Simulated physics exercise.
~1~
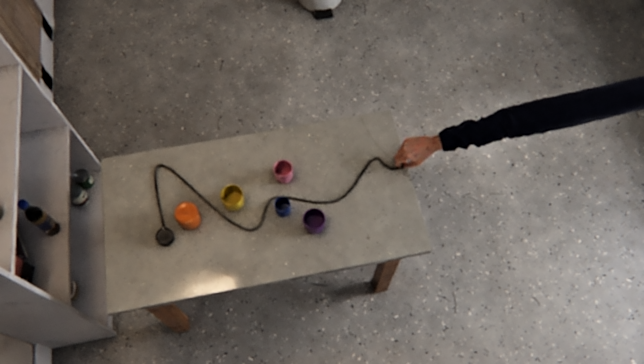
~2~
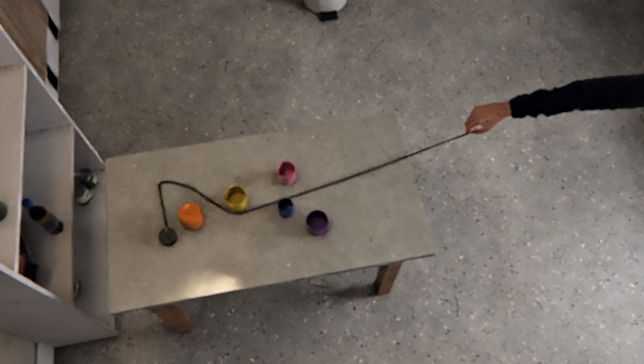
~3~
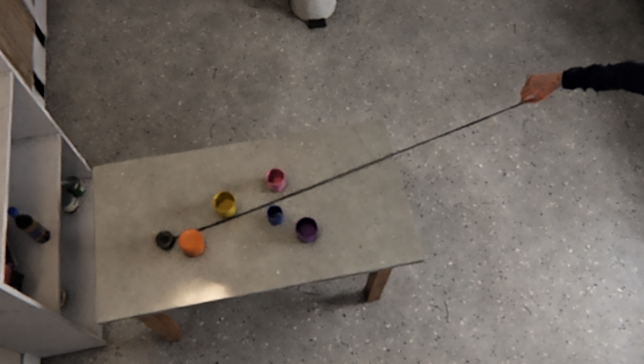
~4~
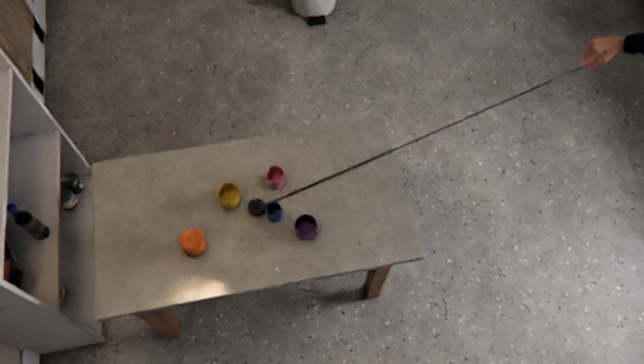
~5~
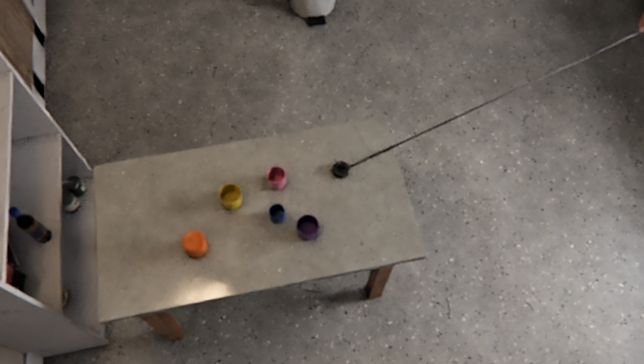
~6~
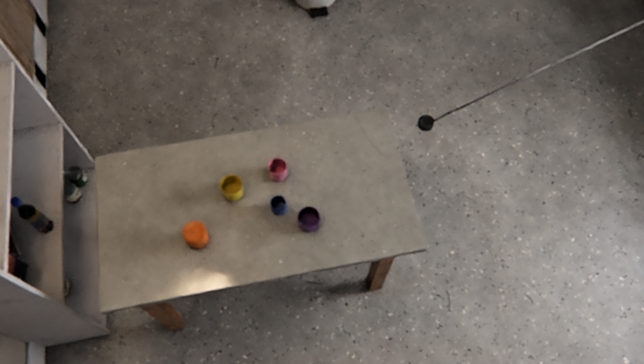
At first, a dark cord winds among colourful pots and cups on a table, running from a small black base at the left to a hand at the right. The hand draws the cord rightwards until its curves pull nearly straight. As the line tightens, the orange pot shifts a short way towards the lower edge, and the base then slides past it. The yellow mug shifts very slightly while the base travels on between the others, with the blue, pink and purple ones staying put. Finally, the base clears the table's upper right corner, still on the taut cord.
